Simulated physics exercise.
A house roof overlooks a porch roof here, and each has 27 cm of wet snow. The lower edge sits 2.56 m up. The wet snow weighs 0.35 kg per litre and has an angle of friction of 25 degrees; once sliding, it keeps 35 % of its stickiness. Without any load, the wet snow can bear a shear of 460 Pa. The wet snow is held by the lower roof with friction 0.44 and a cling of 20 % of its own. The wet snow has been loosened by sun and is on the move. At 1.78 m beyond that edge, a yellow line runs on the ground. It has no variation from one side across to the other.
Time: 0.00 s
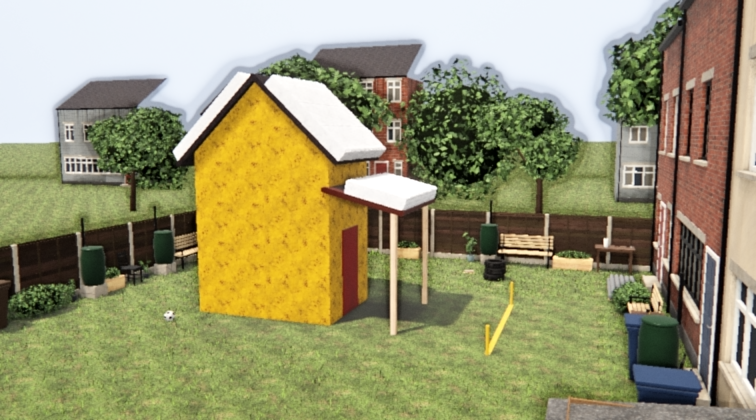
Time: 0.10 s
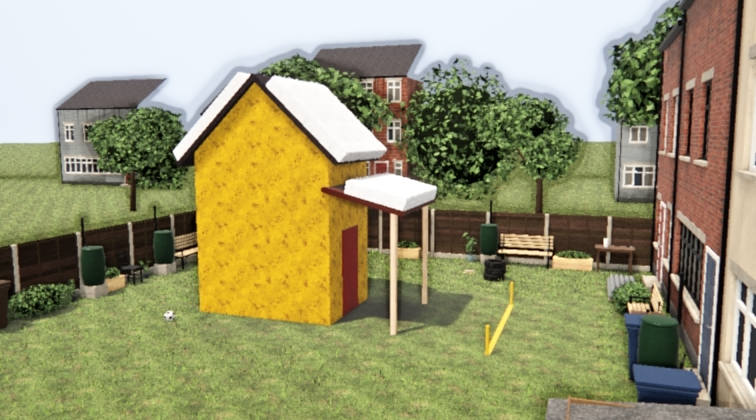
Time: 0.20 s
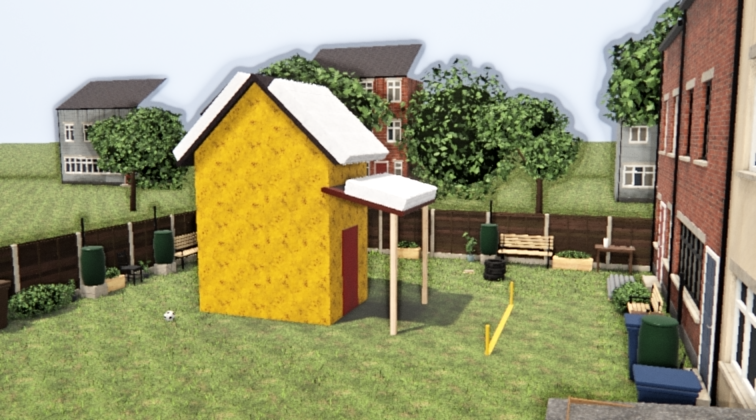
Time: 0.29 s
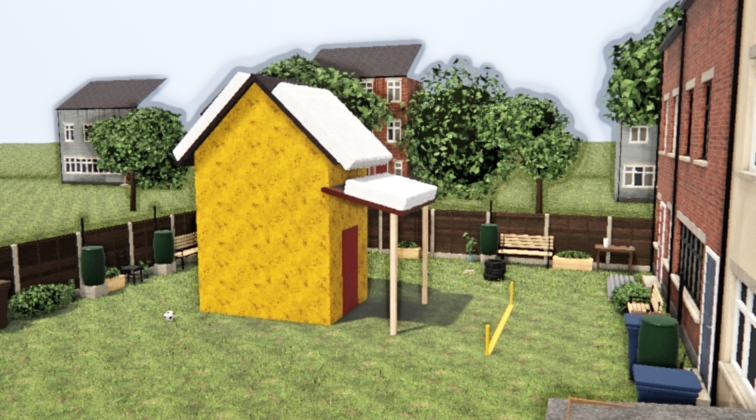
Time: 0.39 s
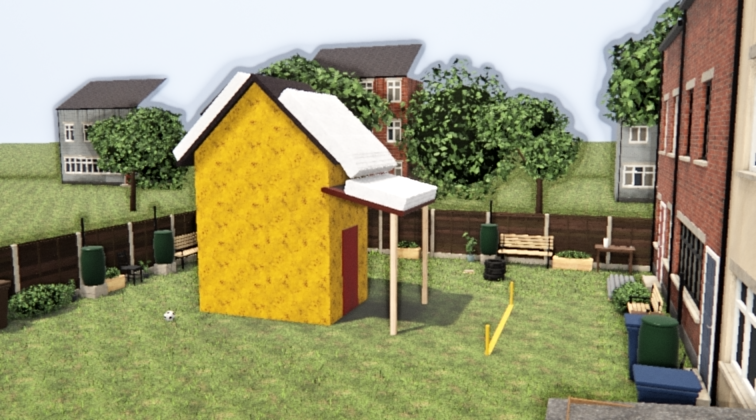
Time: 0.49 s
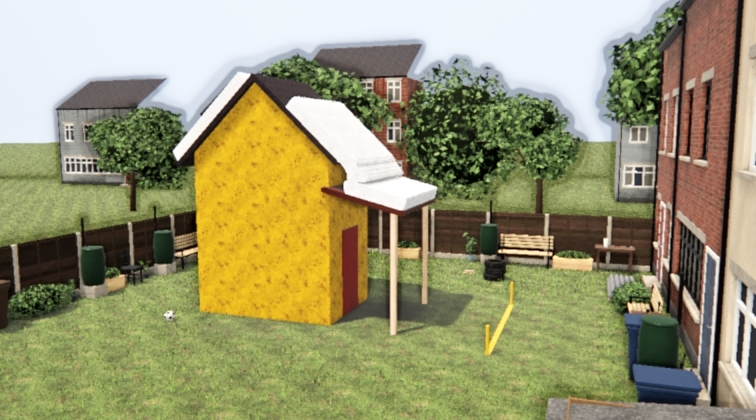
In the video, a thick layer of white snow on the right slope of a yellow house's roof slides slowly down toward the snow-covered porch roof, exposing dark roofing near the ridge, and its lower part bends over the porch snow.
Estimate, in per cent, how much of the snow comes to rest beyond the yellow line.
I would say roughly 27 per cent.
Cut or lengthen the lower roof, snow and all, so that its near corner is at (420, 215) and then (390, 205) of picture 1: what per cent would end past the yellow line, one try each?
I'd expect around 20 percent the first time and around 30 percent the second.
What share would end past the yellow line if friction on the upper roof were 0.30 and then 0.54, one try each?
Roughly 16 per cent first, roughly 5 per cent second.
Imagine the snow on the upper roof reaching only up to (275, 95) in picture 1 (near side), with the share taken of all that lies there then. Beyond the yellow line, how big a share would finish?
Roughly 16 per cent.
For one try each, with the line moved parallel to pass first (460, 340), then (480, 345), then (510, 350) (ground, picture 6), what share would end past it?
About 45 %, 35 %, 20 %.
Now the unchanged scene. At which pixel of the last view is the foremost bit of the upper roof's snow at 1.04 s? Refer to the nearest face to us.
It shows up near (424, 198) in the last picture.
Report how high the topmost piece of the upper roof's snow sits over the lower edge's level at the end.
It ends up some 0.5 m higher than the lower edge.
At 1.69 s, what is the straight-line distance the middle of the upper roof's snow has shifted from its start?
3.8 m.
After 1.04 s, none is below the lower edge and 0 % is past the line.
After 1.69 s, 57 % is below the lower edge and 4 % is past the line.
After 2.35 s, 68 % is below the lower edge and 27 % is past the line.
After 3.00 s, 68 % is below the lower edge and 27 % is past the line.
After 3.10 s, at the end, 68 % is below the lower edge and 27 % is past the line.
